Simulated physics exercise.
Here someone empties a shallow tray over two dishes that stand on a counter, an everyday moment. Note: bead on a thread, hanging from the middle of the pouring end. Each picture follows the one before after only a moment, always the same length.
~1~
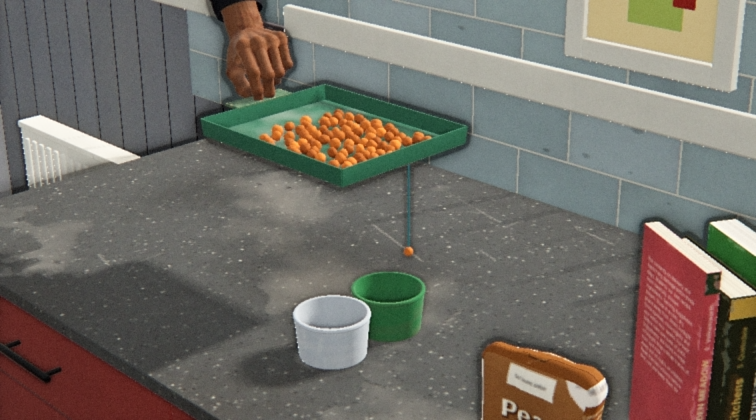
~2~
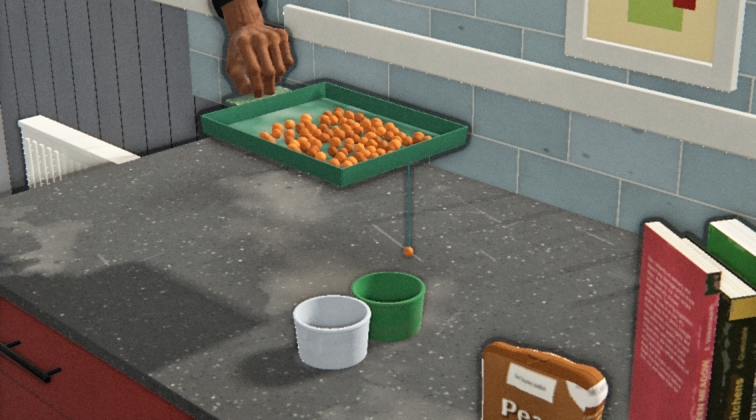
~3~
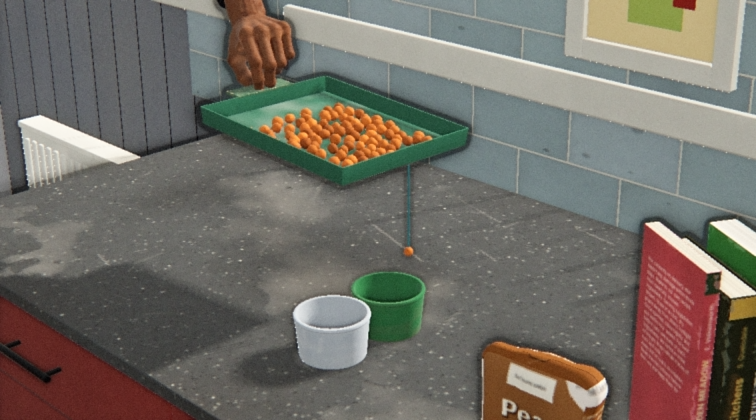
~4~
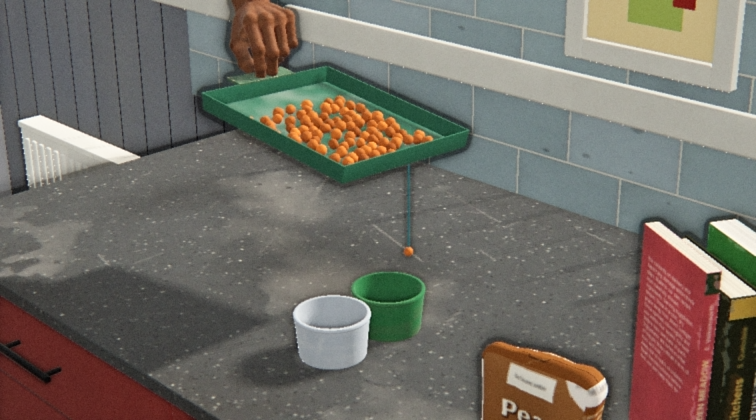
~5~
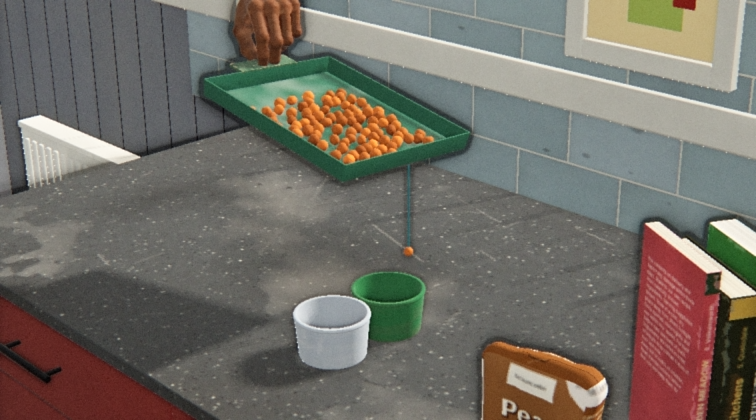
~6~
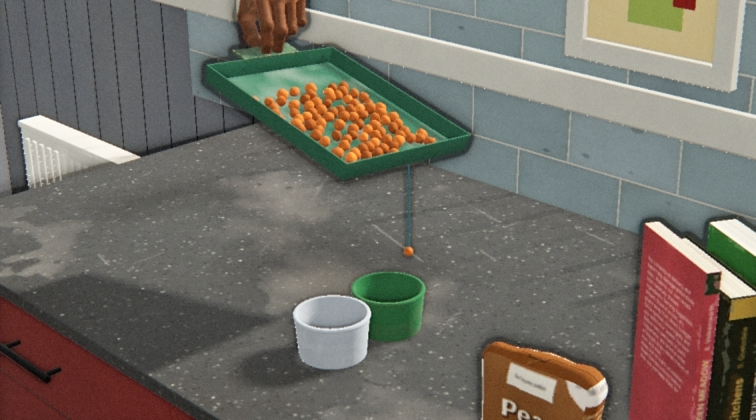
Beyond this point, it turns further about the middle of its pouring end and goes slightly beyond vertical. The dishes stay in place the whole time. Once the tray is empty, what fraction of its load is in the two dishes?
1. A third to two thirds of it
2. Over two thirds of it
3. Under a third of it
(3) Under a third of it.
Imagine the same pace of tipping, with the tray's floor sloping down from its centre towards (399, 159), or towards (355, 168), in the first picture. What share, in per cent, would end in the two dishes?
You'd get 10 per cent the first time and 60 per cent the second time.
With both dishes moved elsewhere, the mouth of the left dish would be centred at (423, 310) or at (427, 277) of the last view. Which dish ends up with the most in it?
The one on the right side, then the one on the right side.
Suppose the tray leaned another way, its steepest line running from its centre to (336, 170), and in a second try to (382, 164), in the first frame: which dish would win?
The rightmost dish, then the rightmost dish.
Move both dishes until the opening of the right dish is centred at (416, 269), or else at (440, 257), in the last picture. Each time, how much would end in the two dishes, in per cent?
Around 0 % followed by around 20 %.
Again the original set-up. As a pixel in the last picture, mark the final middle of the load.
Close to (492, 298) in the last view.
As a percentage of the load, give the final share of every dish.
Count per hundred - left dish ~ 0, right dish ~ 0.
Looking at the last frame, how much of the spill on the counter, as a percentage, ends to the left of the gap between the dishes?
I reckon around 0 per cent.
Soon, tray tipped steeply; all on the tray.
A while on, tray tipped right over; nearly all on the tray; a stray few in the air.
Towards the end, tray tipped past a quarter turn; all outside both.
Finally, tray tipped past a quarter turn; none in the left dish; none in the right dish; all outside both.
